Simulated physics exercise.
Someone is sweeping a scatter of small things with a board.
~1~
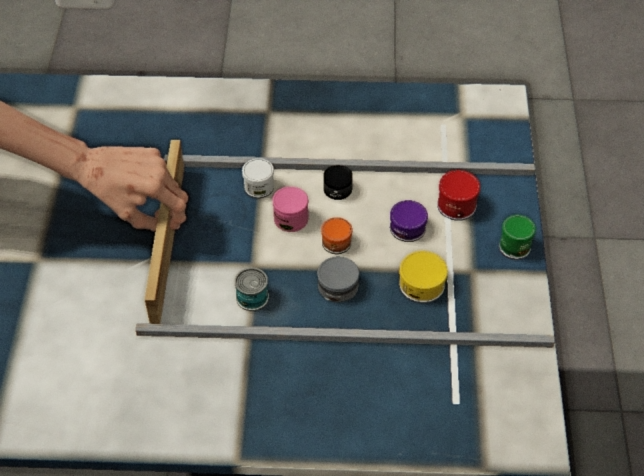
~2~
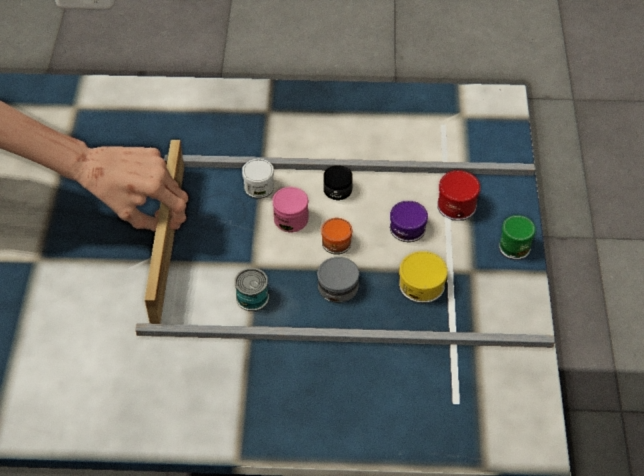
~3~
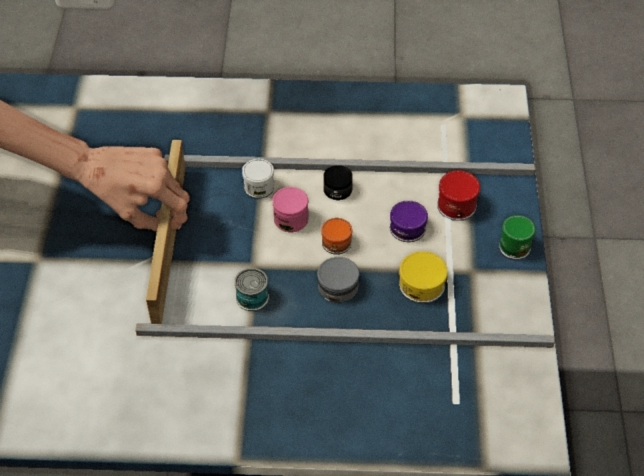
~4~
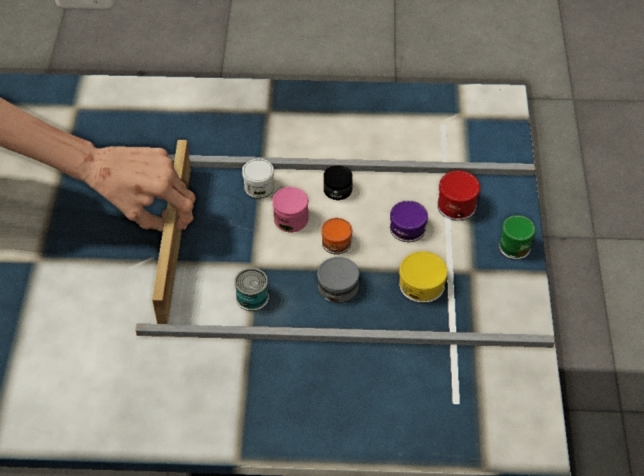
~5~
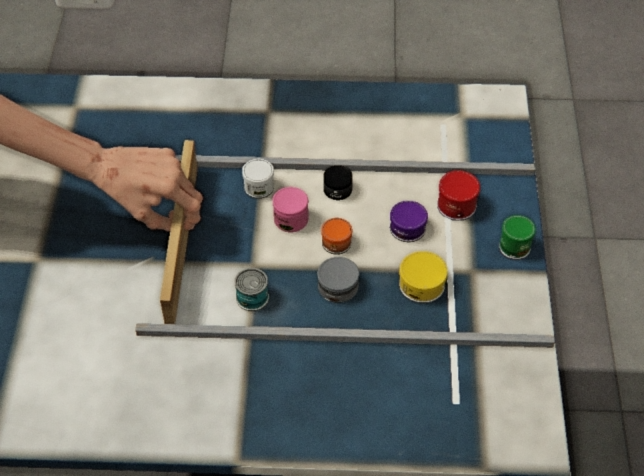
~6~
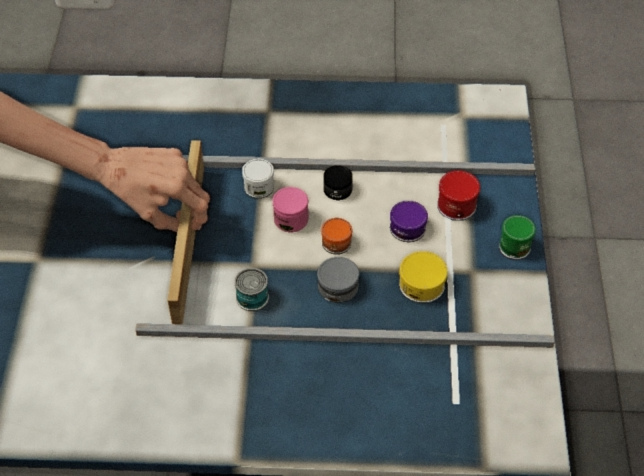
On a checkered table, a hand slides a wooden board slightly right toward scattered colourful pots.
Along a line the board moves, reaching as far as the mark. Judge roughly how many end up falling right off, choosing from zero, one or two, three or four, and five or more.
It is zero.
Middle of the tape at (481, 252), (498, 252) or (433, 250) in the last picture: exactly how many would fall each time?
Try by try, 1, 3 and 0.
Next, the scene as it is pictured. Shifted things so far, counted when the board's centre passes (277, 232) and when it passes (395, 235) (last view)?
Tally: 3; 9.
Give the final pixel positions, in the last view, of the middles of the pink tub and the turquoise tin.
For the pink tub it's (466, 213), and for the turquoise tin it's (469, 300).
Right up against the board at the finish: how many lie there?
Number in contact with it: 5.
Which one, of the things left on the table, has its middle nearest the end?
That would be the green pot.
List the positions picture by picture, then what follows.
Green pot (517, 237); red tin (458, 195); yellow pot (423, 277); board (166, 229); tape (449, 251), in the first frame.
Red tin (458, 196); pink tub (291, 210), in the second frame.
Yellow pot (423, 277); turquoise tin (252, 290), in the third frame.
Green pot (517, 238); grey tub (338, 280), in the fourth frame.
Red tin (458, 196); purple tin (408, 222), in the fifth frame.
Green pot (517, 238); red tin (458, 196); yellow pot (423, 277); board (187, 230); tape (449, 251), in the sixth frame.
Early on, none off yet; green pot at rest near (517, 238); red tin at rest near (458, 196); yellow pot at rest near (423, 277).
Finally, the number that fall off is zero.
